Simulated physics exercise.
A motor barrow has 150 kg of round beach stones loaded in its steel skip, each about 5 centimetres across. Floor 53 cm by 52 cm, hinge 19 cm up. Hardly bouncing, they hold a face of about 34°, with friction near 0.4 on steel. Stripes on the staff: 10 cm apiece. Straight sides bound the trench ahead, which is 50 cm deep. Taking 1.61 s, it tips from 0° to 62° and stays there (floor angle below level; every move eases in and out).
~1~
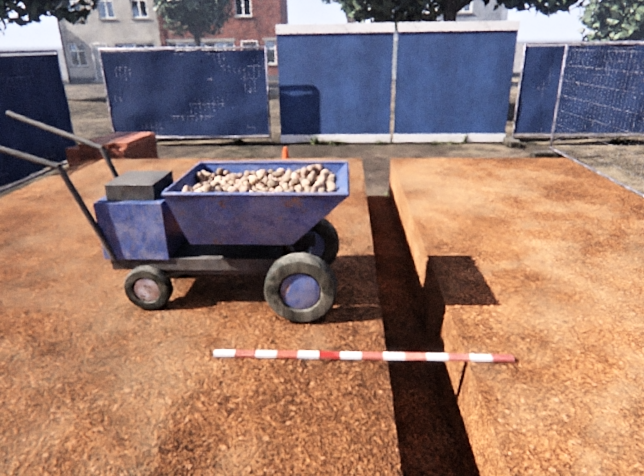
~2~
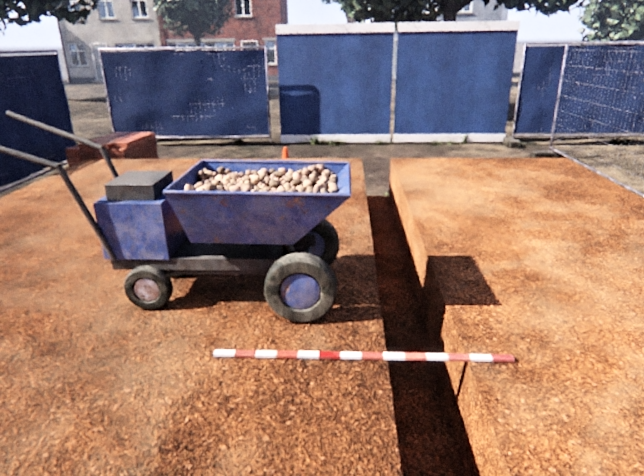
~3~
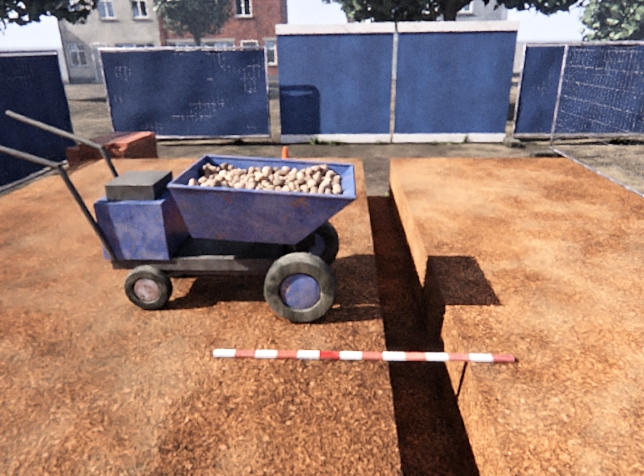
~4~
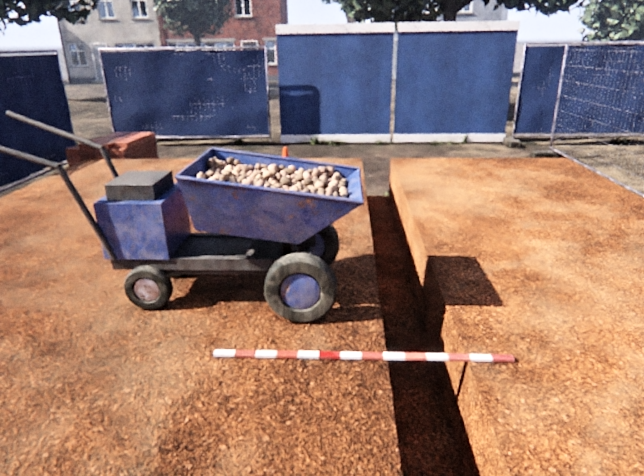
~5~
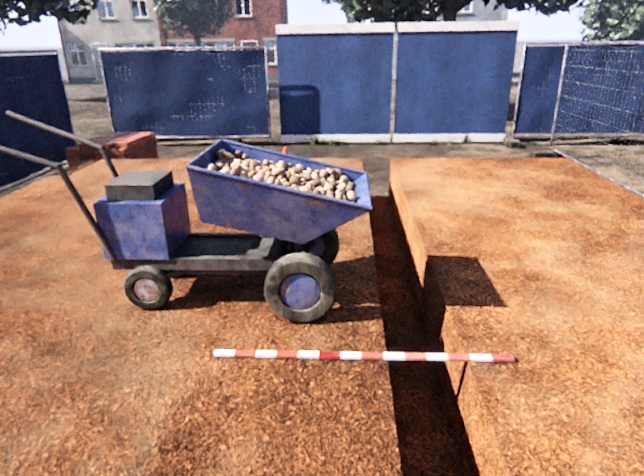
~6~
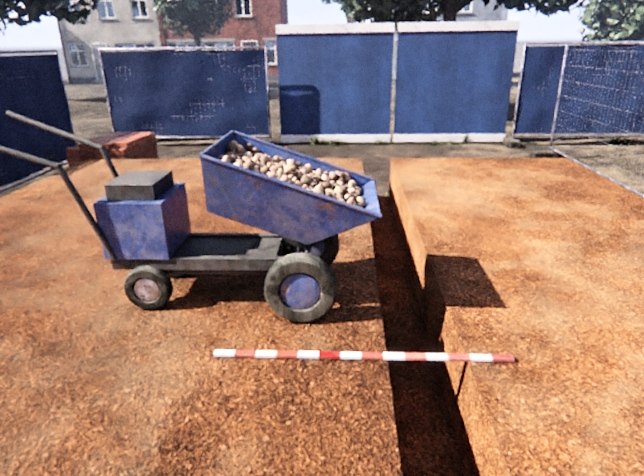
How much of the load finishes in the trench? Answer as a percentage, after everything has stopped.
Some 64 per cent of it.
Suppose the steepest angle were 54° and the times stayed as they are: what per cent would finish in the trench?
It comes out at about 65 percent.
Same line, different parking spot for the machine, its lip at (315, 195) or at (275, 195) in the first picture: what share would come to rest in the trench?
100 % and 85 %.
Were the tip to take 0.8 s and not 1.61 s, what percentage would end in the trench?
50 per cent.
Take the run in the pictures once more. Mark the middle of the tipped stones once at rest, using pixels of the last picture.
(427, 350).
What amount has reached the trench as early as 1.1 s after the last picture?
By that point it's something like 30 in a hundred.
Then, 0.6 s after the last picture the floor is at 52°, 99 % in the skip, 1 % in the trench; the foremost stones are at (410, 235).
Then, 1.1 s after the last picture the floor is at 62°, 48 % in the skip, 30 % in the trench, 22 % past the trench; the foremost stones are at (514, 297).
Then, 1.5 s after the last picture the floor is at 62°, 19 % in the skip, 44 % in the trench, 37 % past the trench; the foremost stones are at (578, 296).
Then, 3.4 s after the last picture the floor is at 62°, 0 % in the skip, 64 % in the trench, 36 % past the trench; the foremost stones are at (631, 308).
